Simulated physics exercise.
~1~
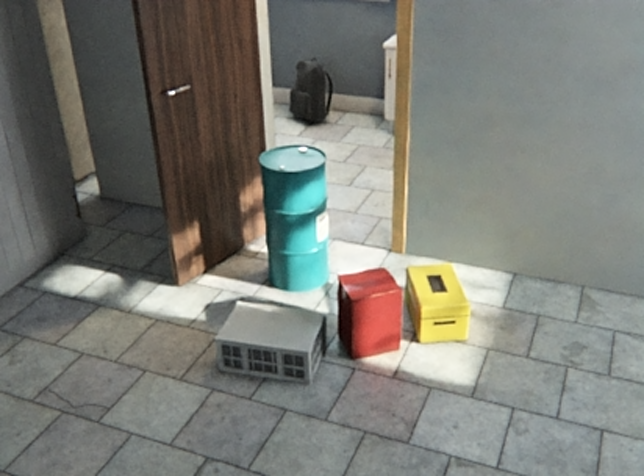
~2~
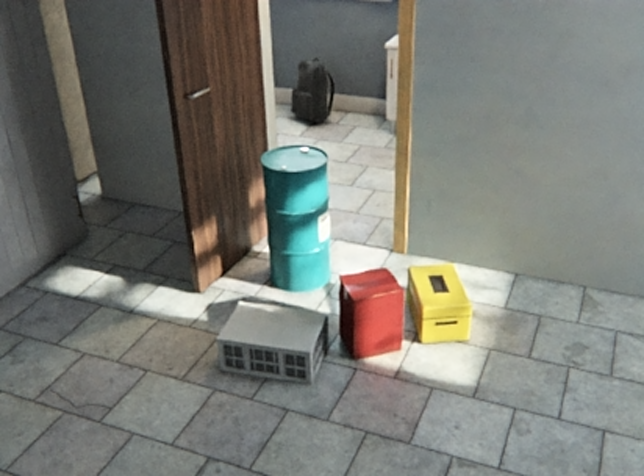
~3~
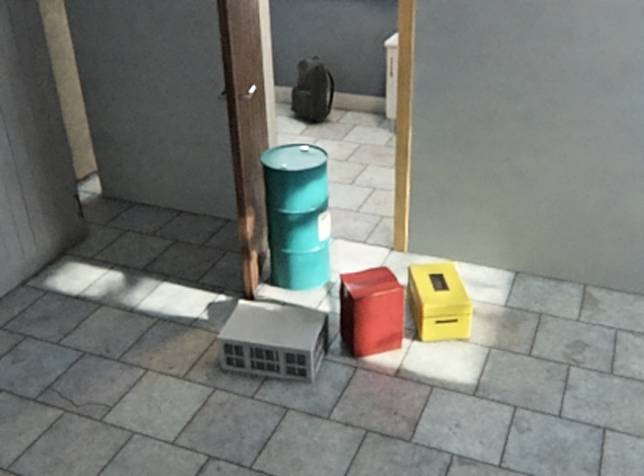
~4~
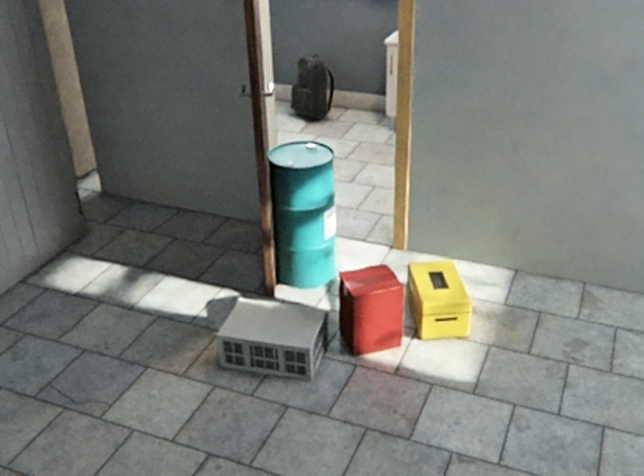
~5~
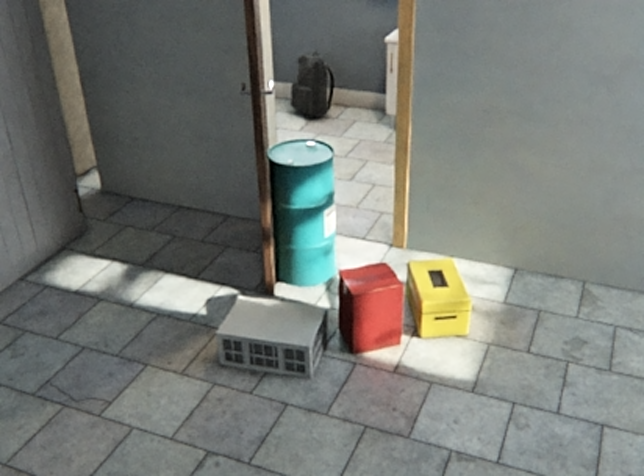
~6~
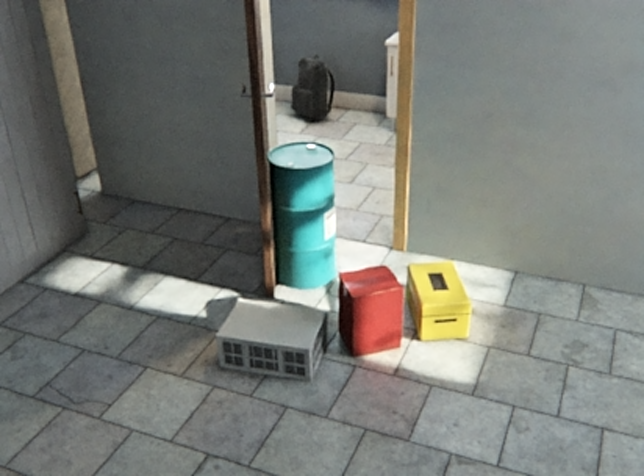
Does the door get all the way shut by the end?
No, the door stops short against the turquoise drum and stays partly open.
